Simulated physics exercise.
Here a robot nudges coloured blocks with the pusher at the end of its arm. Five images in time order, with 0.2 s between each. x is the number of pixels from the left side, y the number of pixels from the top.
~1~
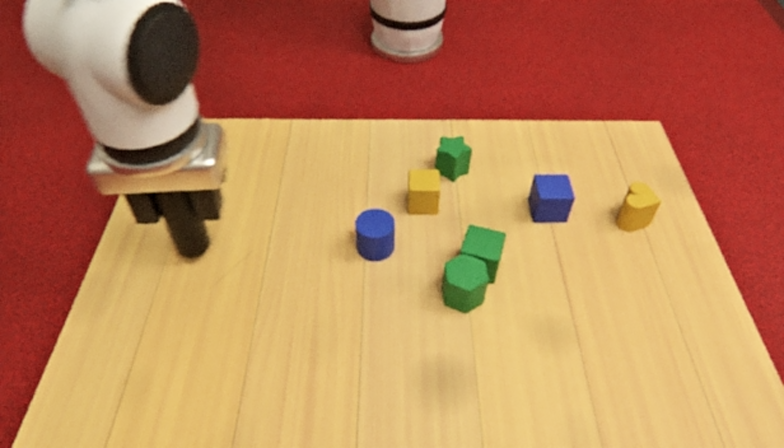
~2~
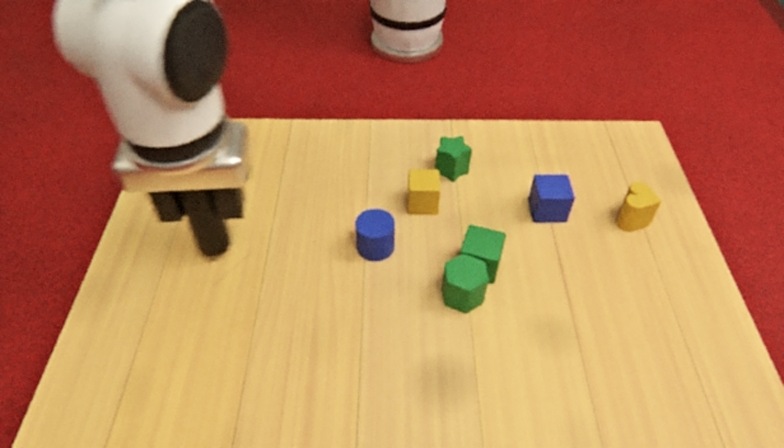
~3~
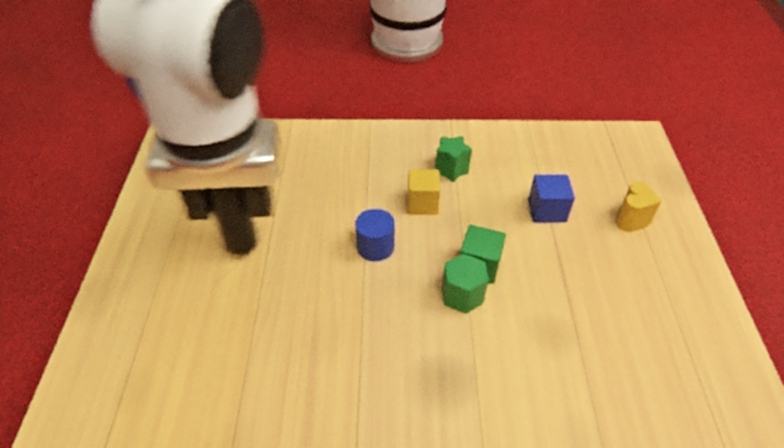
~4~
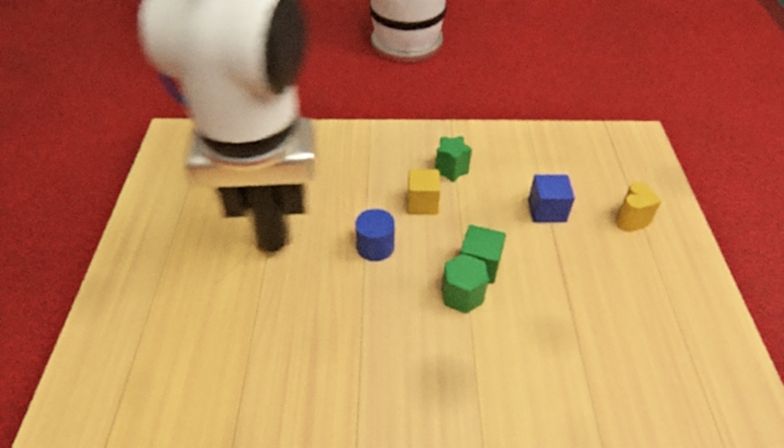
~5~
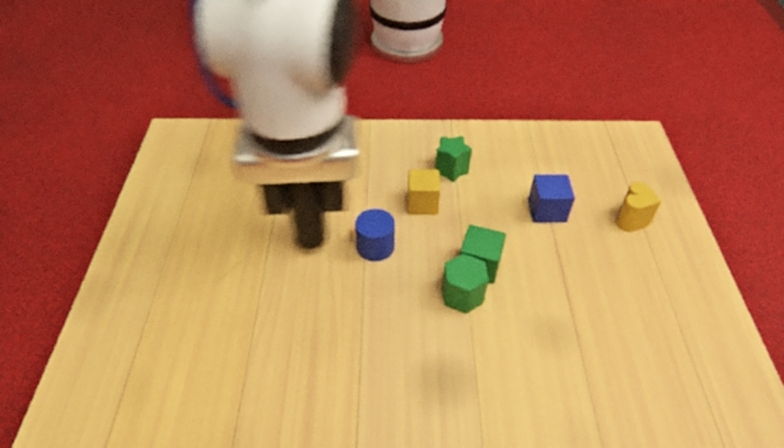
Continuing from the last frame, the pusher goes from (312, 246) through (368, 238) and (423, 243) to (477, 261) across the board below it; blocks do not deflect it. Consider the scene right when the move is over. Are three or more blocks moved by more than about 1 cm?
Yes, that is what happens.
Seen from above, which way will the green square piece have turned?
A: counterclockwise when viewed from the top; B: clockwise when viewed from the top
The one that fits is A, counterclockwise when viewed from the top.
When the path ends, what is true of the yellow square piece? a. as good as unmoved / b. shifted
a: As good as unmoved.
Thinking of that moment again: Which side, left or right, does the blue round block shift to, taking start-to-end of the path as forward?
It goes right.
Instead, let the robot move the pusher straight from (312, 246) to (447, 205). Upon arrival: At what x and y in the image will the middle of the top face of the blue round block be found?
Its top middle: (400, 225).
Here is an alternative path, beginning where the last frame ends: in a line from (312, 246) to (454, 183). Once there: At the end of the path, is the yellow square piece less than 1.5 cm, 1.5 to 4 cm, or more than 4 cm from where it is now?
The move is long, over 4 cm.
What follows on the original path. One third of the way, pusher at (368, 231); blue round block at (402, 225).
Two thirds of the way, pusher at (424, 236); blue round block at (451, 242); green square piece at (491, 243).
At the end, pusher at (478, 253); blue round block at (492, 267); yellow square piece unmoved; green hexagonal block at (476, 298), turned 55° clockwise; green square piece at (526, 251), turned 50° anticlockwise.
